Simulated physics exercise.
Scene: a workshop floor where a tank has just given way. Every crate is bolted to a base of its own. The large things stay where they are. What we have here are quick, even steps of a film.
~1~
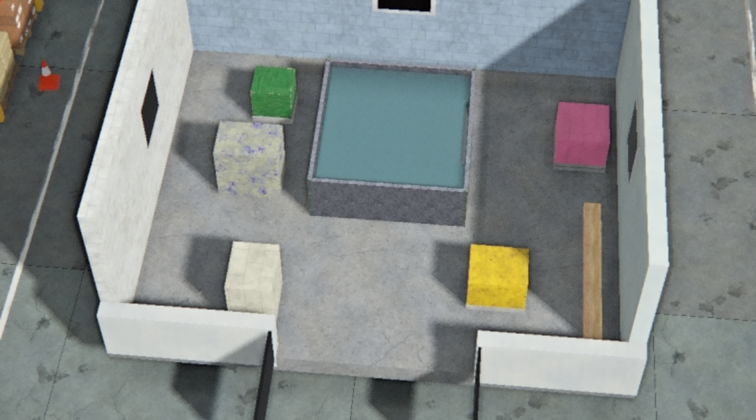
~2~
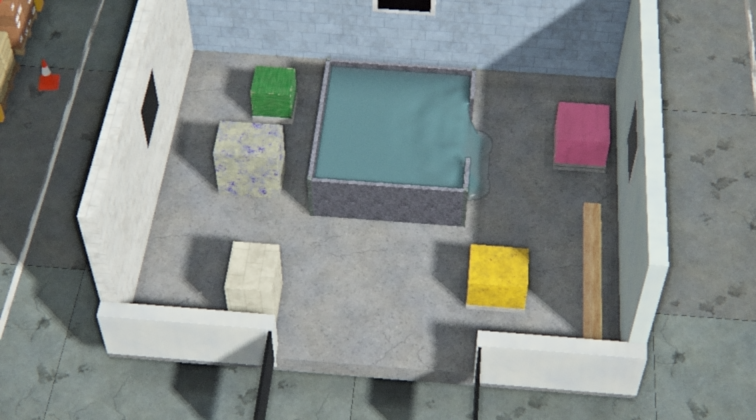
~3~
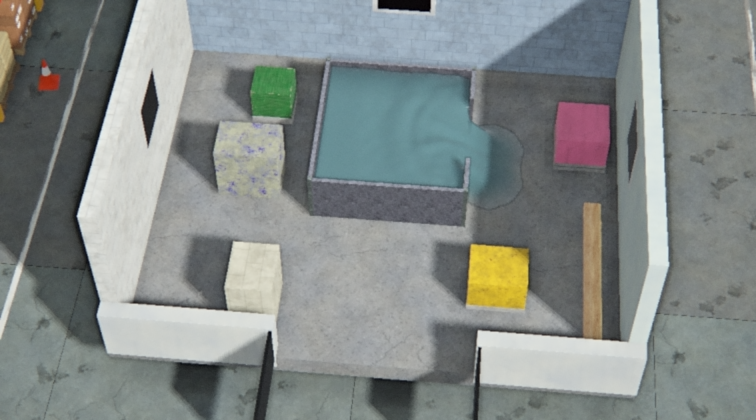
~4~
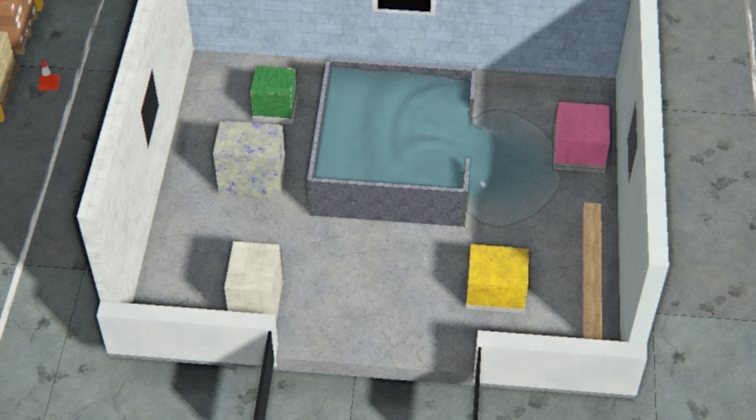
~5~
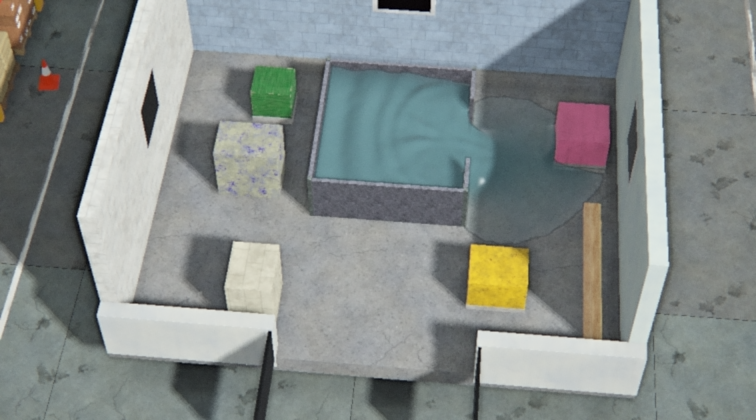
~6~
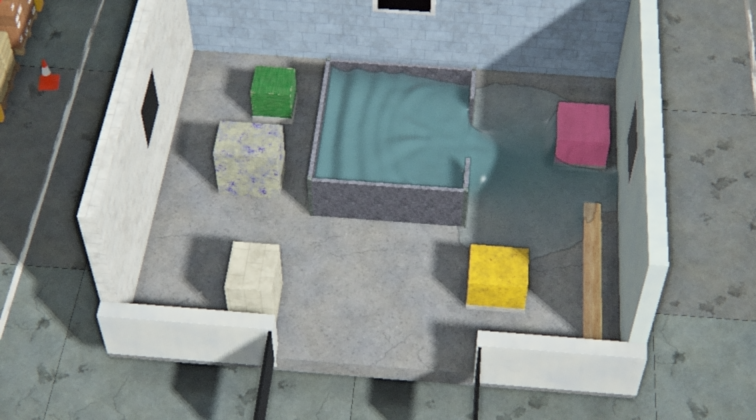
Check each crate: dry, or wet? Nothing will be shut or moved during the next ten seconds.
Checked: Green crate dry, pink crate wet, yellow crate wet.
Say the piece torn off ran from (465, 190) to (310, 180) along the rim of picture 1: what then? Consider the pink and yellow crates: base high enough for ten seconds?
Note - pink remains untouched, yellow goes wet.
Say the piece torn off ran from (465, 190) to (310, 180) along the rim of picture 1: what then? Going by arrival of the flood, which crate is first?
The one in yellow, by my reading.
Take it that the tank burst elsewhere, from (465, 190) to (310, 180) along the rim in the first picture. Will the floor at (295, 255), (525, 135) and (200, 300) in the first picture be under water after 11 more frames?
Spot one inundated, spot two spared, spot three inundated.
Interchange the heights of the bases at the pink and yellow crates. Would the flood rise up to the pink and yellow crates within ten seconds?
Taking them in turn, the pink crate is drenched, then the yellow crate is drenched.
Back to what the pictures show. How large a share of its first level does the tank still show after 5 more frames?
My best guess is about 70 per cent.
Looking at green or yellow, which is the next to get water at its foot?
Note: The yellow crate is first.
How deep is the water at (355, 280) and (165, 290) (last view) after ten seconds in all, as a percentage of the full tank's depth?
About 10 per cent at the first place and 25 per cent at the second.
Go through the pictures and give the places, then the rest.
The open tank at (394, 126) is whole and still, in the first frame.
Water pours out at (466, 153) and has run to (476, 196), in the second frame.
The front is at (511, 195), out from the gap at (466, 154), in the third frame.
Water pours out at (466, 154) and has run to (555, 183), in the fourth frame.
The front is at (594, 186), out from the gap at (466, 153), in the fifth frame.
The front is at (617, 206), out from the gap at (466, 153), in the sixth frame.
A moment on, water covers 25 % of the floor; the green crate not reached, the pink crate water round its plinth, the yellow crate water round its plinth.
Next, water covers 35 % of the floor; the green crate not reached, the pink crate water round its plinth, the yellow crate water round its plinth.
Then, water covers 55 % of the floor; the green crate water round its plinth, the pink crate water round its plinth, the yellow crate water round its plinth.
Later, water covers 90 % of the floor; the green crate water round its plinth, the pink crate water round its plinth, the yellow crate water round its plinth.
In the end, water covers 100 % of the floor; the green crate stayed above the water, the pink crate was topped, the yellow crate was topped.
